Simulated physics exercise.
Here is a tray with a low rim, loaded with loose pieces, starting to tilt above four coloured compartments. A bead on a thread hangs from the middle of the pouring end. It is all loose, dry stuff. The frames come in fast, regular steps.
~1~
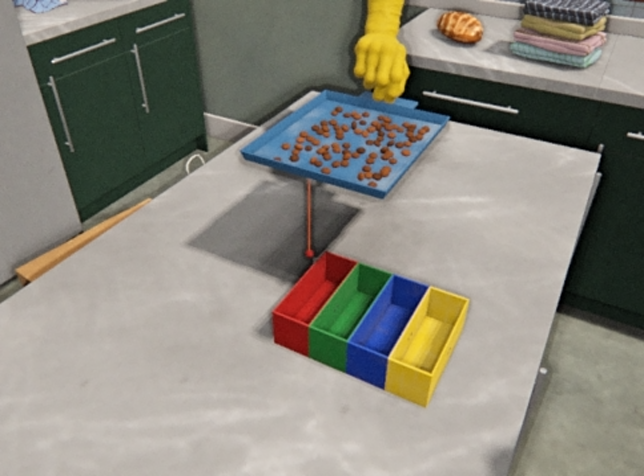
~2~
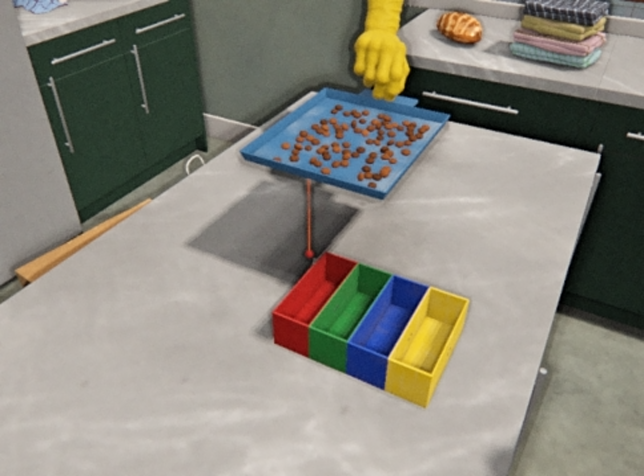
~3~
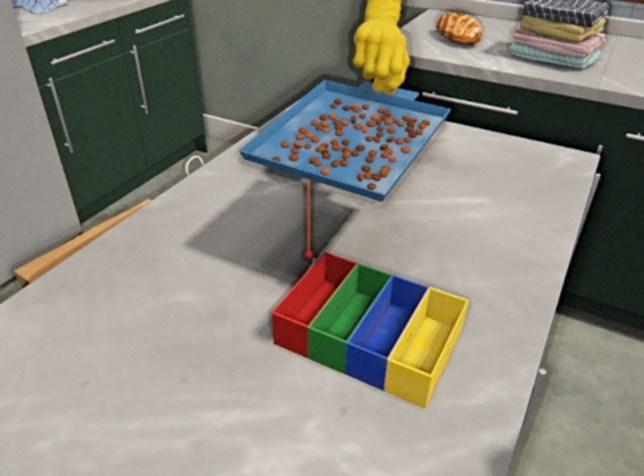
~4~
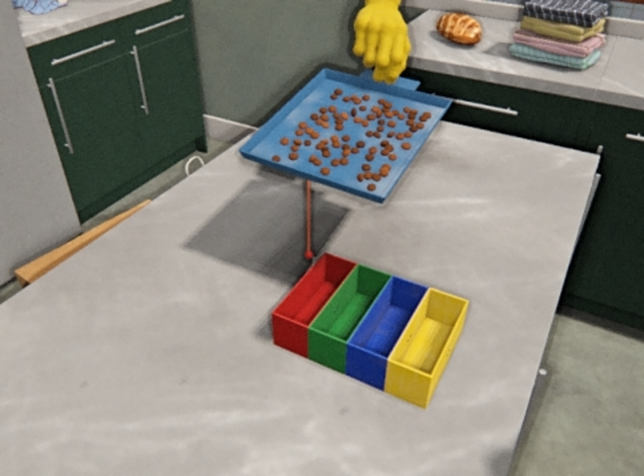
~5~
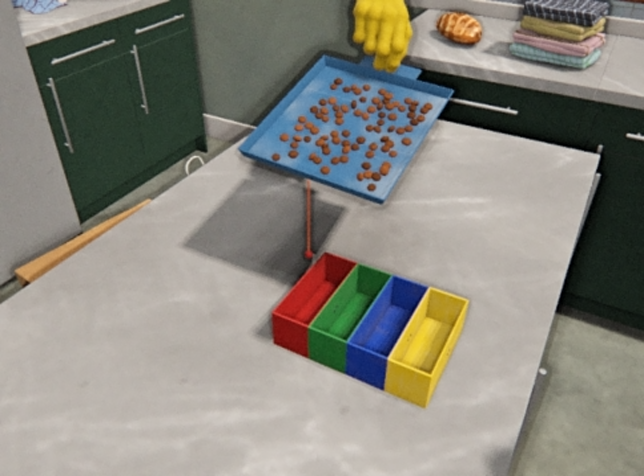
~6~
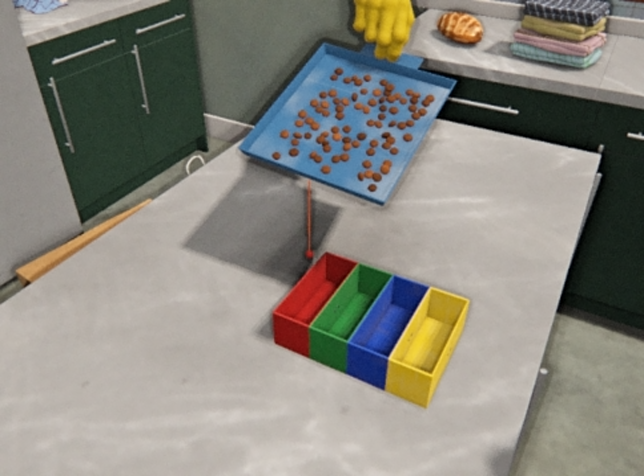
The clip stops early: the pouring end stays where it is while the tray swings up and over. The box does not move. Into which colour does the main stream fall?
Fullest: The green cell.
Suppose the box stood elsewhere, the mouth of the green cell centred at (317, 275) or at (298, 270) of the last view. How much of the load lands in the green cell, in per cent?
Near 20 % and 10 %.
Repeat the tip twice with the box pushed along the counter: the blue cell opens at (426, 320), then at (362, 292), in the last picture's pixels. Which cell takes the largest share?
At the first place the cell in red, at the second blue.
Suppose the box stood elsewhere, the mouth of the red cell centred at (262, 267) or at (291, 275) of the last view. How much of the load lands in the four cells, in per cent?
The first gives 90 %, the second 100 %.
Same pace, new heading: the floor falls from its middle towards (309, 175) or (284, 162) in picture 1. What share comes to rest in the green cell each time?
First some 20, then 0 per cent.
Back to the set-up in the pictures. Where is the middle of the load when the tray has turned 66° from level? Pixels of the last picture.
Near (353, 190).
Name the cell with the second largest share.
In second place: Red.
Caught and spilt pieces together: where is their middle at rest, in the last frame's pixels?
Roughly at (349, 323).
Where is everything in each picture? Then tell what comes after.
Corners of the pouring end at (245, 150) and (384, 189), level; middle of the load at (370, 143), bits of dog kibble; bead on its thread at (309, 253); red cell at (291, 331); green cell at (328, 347); blue cell at (367, 363); yellow cell at (408, 380), in the first frame.
Corners of the pouring end at (244, 150) and (383, 190), level; middle of the load at (370, 142), in the second frame.
Corners of the pouring end at (244, 150) and (383, 192), tipped barely, lowest at the right corner; middle of the load at (369, 139), in the third frame.
Corners of the pouring end at (243, 149) and (383, 194), tipped a little, lowest at the right corner; middle of the load at (370, 134), in the fourth frame.
Corners of the pouring end at (243, 147) and (382, 196), tipped a little, lowest at the right corner; middle of the load at (370, 128), in the fifth frame.
Corners of the pouring end at (243, 146) and (383, 198), tipped clearly, lowest at the right corner; middle of the load at (371, 123); red cell at (291, 332); green cell at (328, 347); blue cell at (367, 363); yellow cell at (409, 380), in the sixth frame.
Soon after the last picture, tray tipped steeply; most on the tray; about a quarter falling or outside the box.
A little later, tray tipped past a quarter turn; about half in the green cell; about a quarter in the red cell; a small part in the blue cell; a stray few in the yellow cell; about a quarter falling or outside the box.
Later still, tray tipped past a quarter turn; about two thirds in the green cell; about a quarter in the red cell; a small part in the blue cell; a stray few in the yellow cell; a small part falling or outside the box.
At rest, tray tipped past a quarter turn; about two thirds in the green cell; about a quarter in the red cell; a small part in the blue cell; a stray few in the yellow cell; a small part outside the box.
